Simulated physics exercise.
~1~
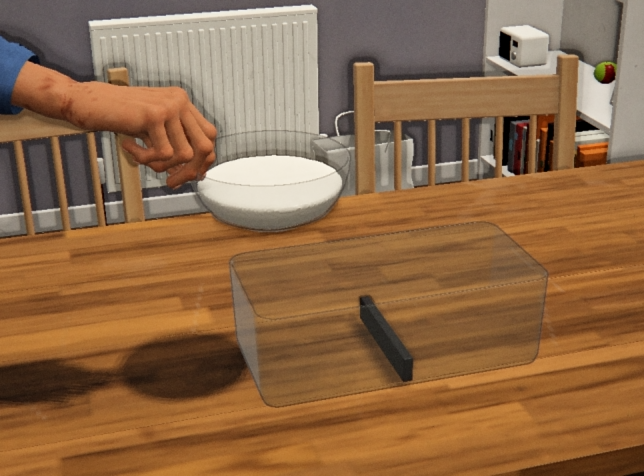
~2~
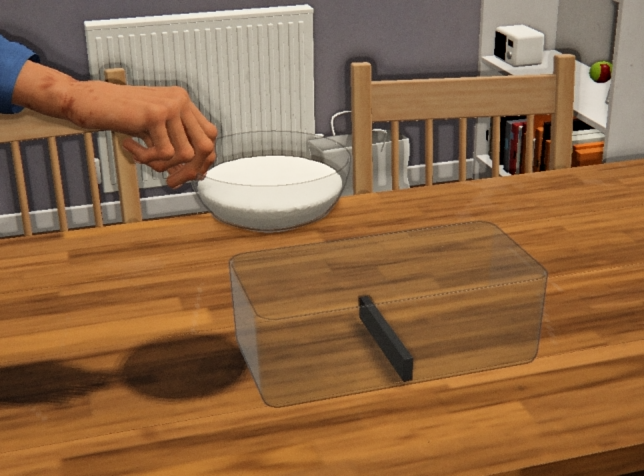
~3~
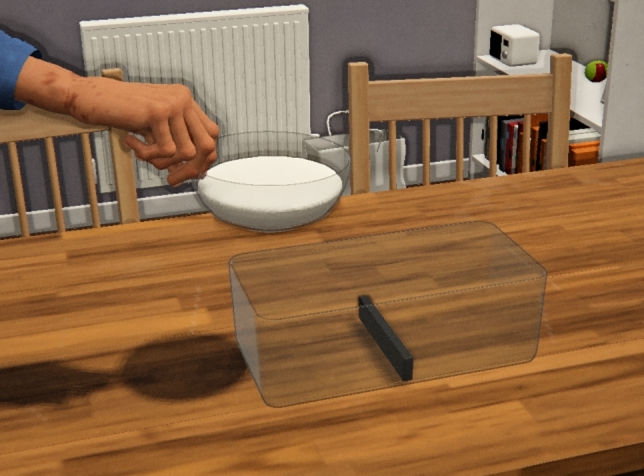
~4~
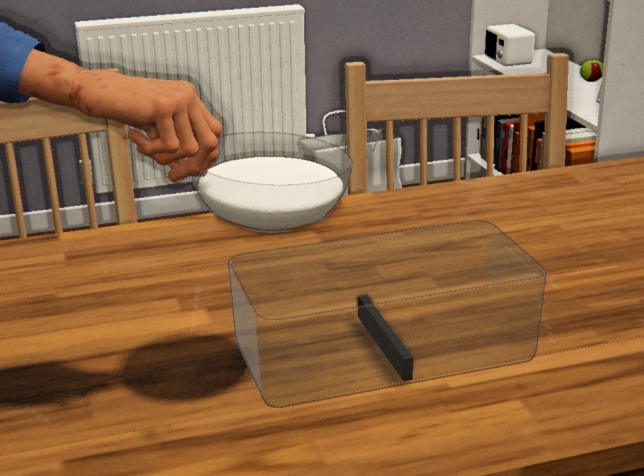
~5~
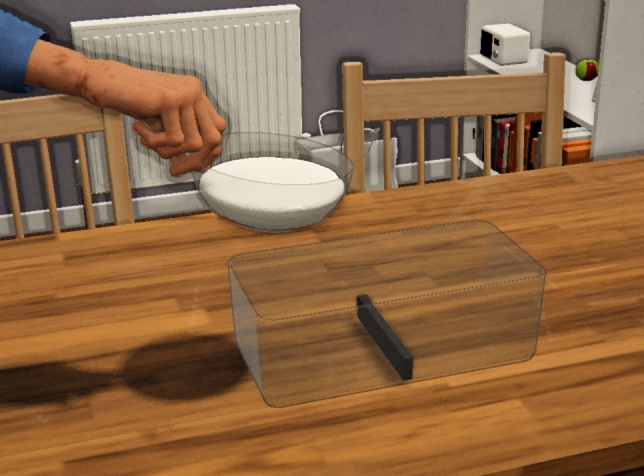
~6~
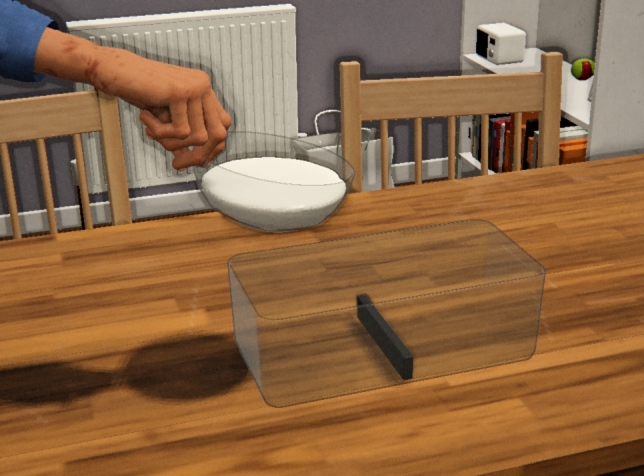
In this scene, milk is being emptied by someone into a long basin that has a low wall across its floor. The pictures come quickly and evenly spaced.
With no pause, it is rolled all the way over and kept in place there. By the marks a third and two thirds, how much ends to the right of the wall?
The share right of the wall fails to exceed two thirds but reaches one third.
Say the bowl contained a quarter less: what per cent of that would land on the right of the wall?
About 30 parts in a hundred, give or take.
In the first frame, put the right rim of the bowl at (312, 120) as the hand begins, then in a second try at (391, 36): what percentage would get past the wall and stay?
Try one: 15 %; try two: 85 %.
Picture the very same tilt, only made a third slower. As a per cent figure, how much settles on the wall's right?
Around 55 per cent ends up there.
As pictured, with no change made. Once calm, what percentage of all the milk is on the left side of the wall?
I'd estimate around 55 per cent.
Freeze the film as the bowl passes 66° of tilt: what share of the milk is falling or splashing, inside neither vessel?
That comes to near 40 percent.
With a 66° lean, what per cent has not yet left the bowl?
Roughly 45 percent remains at that point.
A moment on, the bowl is tipped part way and 46 per cent is still to pour, 5 is left of the wall and 10 right of it.
Next, the bowl is tipped on its side and 5 per cent is still to pour, 44 is left of the wall and 45 right of it.
Then the bowl is tipped on its side and 0 per cent is still to pour, 54 is left of the wall and 45 right of it.
Later the bowl is tipped on its side and 0 per cent is still to pour, 54 is left of the wall and 46 right of it.
In the end 54 per cent lies left of the wall, 46 right of it and 1 outside.
